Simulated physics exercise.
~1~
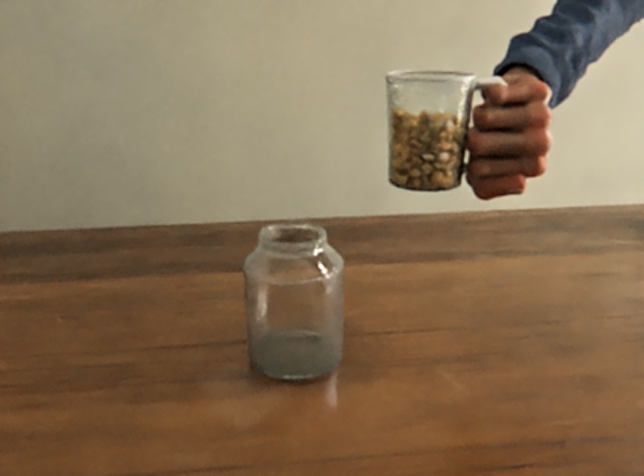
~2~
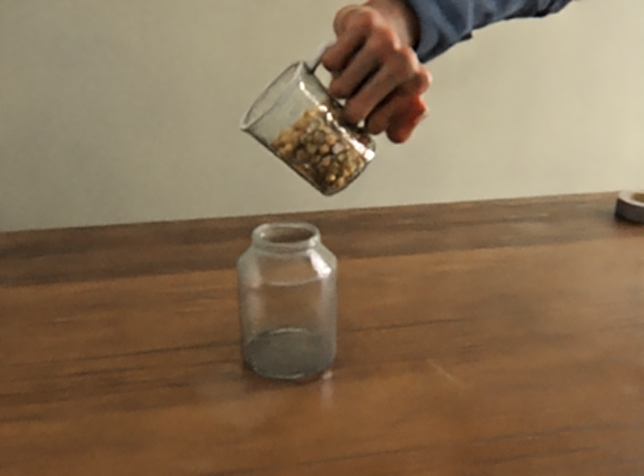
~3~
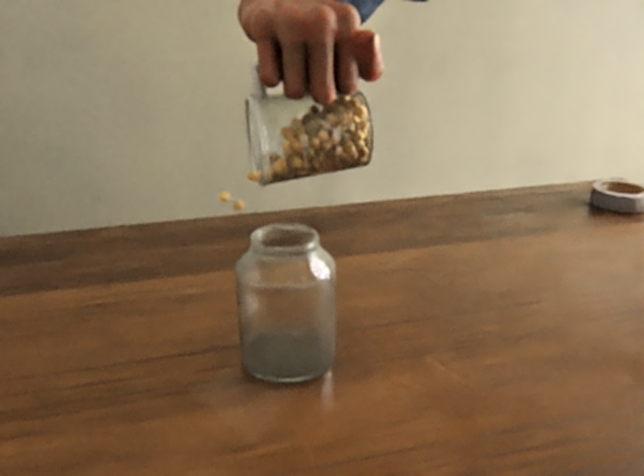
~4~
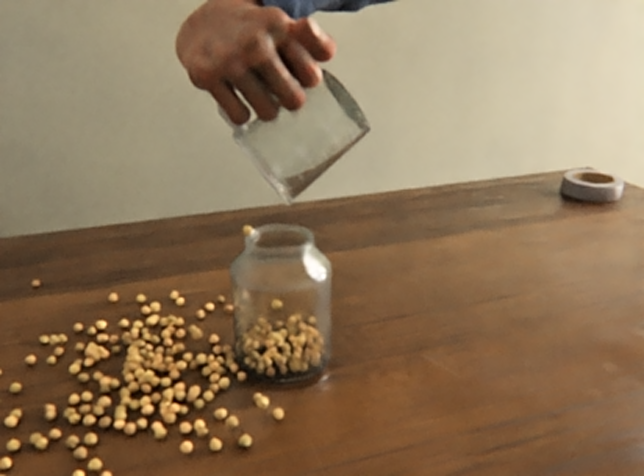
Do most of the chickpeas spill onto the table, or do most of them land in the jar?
Most of the chickpeas spill onto the table, mainly to the left of the jar. Only a part of them ends up inside the jar, and hardly any stay in the cup.
